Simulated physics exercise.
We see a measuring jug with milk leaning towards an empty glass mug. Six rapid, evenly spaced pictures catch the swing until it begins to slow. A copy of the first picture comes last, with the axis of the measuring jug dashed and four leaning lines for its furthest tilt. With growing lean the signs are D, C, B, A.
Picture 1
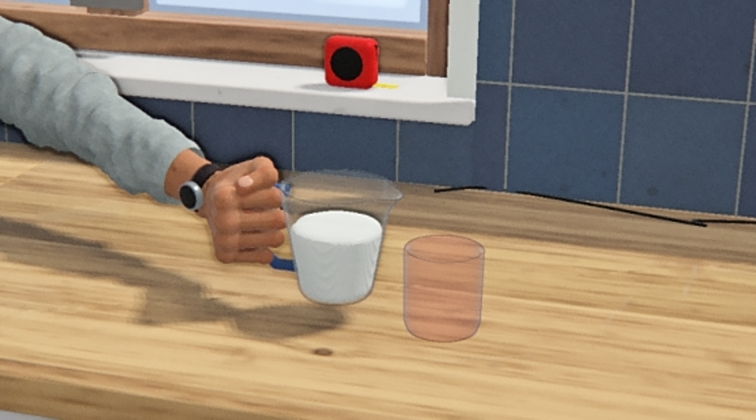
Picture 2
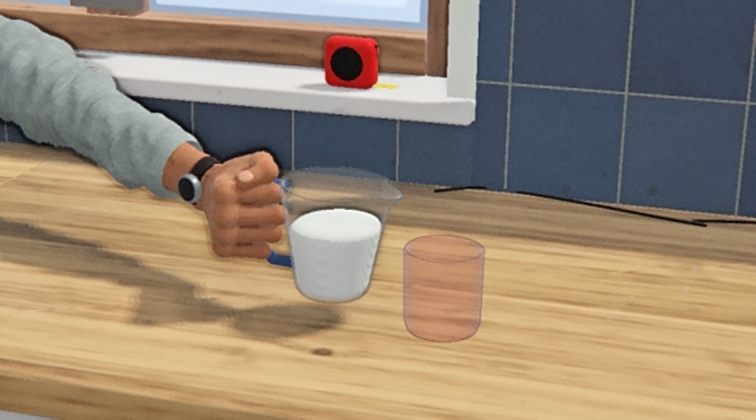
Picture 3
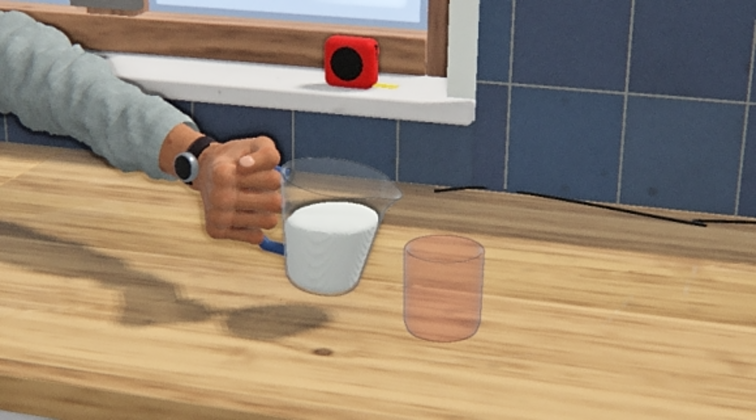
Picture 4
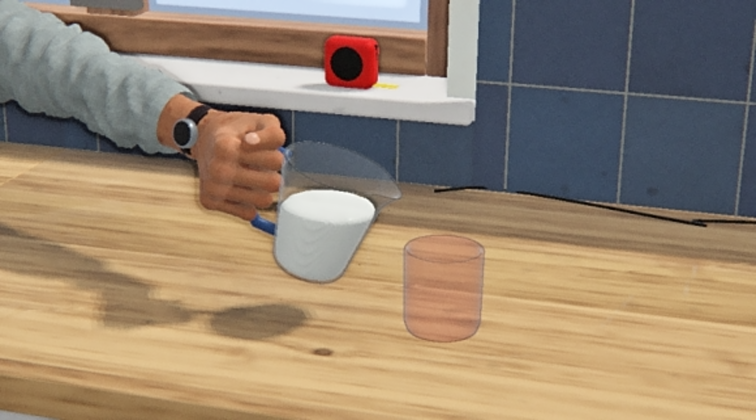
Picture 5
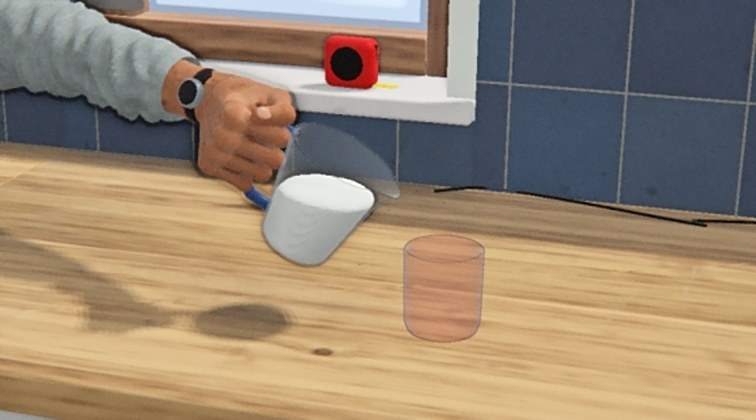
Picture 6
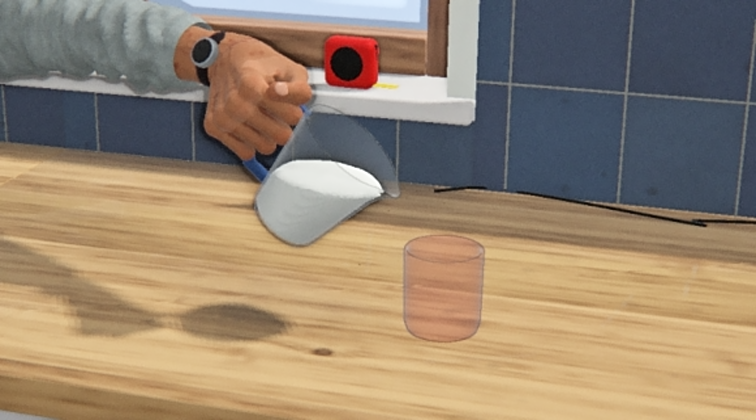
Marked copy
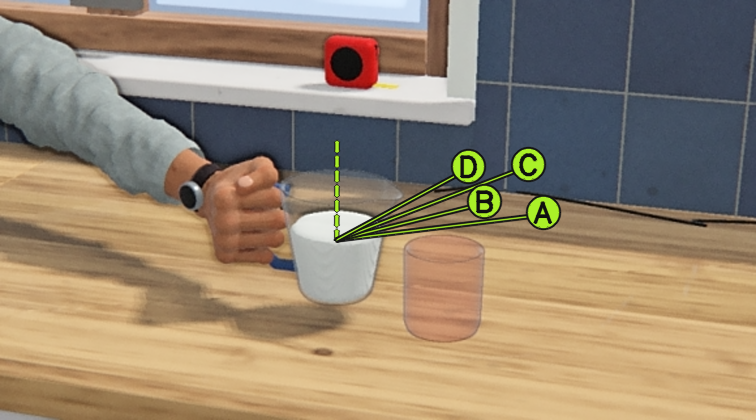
A hand holding a clear measuring jug of milk lifted it slightly off the wooden counter and tilted it steadily rightward beside an empty glass mug, the milk sliding up to the jug's lip.
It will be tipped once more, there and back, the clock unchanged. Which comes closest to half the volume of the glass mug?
C is best.
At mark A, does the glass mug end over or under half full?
Over half.
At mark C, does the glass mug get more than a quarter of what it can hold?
Yes, it does.
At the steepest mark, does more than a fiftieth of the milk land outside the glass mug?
Yes.
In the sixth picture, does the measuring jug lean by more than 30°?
Yes.
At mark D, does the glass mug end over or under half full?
Under.
On the marked copy, A at (527, 216); B at (468, 207); C at (512, 172); D at (454, 176).
With A, the glass mug ends with about 73 % of what it can hold; 13 % of the milk is spilt.
With B, the glass mug ends with about 70 % of what it can hold.
With C, the glass mug ends with about 51 % of what it can hold.
With D, the glass mug ends with about 33 % of what it can hold.
